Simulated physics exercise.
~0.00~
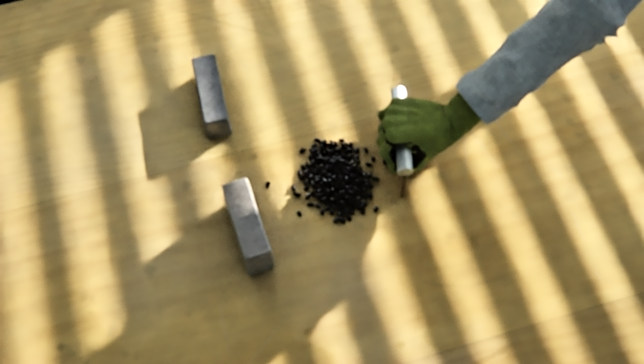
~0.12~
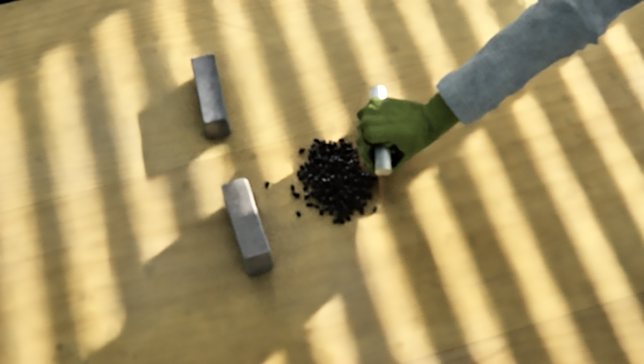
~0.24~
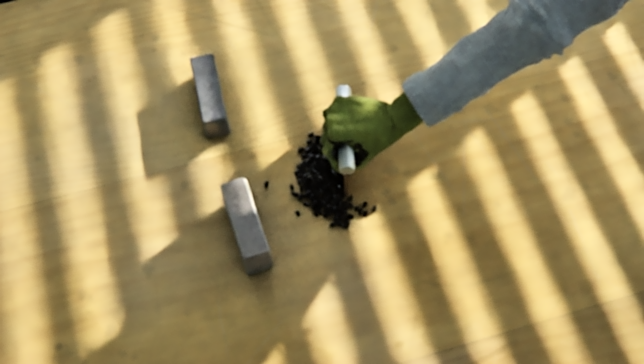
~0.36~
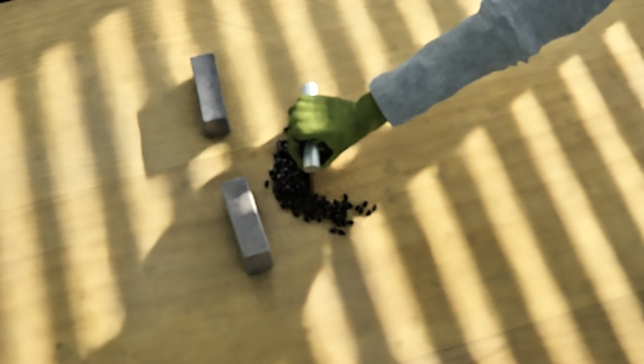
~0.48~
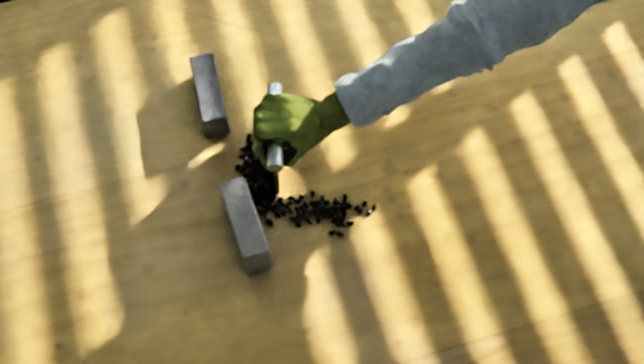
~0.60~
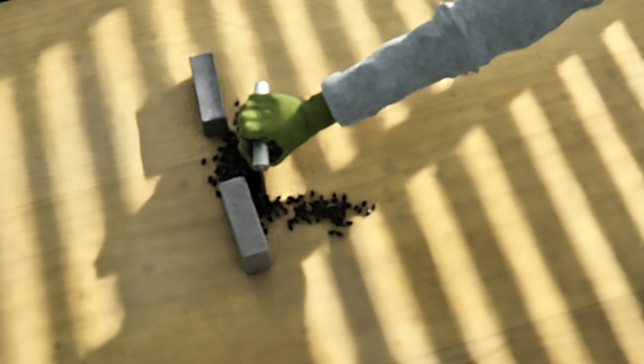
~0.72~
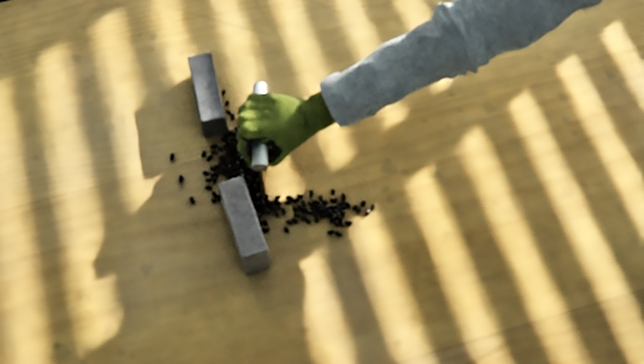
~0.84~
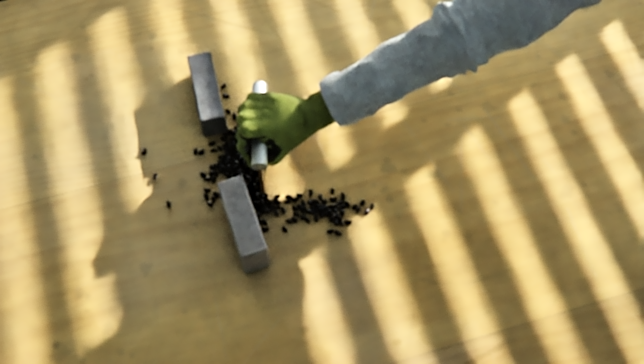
The clip opens on a wooden table striped with sunlight, where a green-gloved hand holds a pale bar to the right of a pile of small black beans, with two grey blocks standing to the left. The hand slides the bar left and meets the pile. It keeps pushing, dragging the beans toward the gap between the blocks and leaving a trail behind on the right. Near the blocks, the hand halts. A few beans scatter through the gap and come to rest beyond it, while most stay bunched before the blocks and around the still bar.
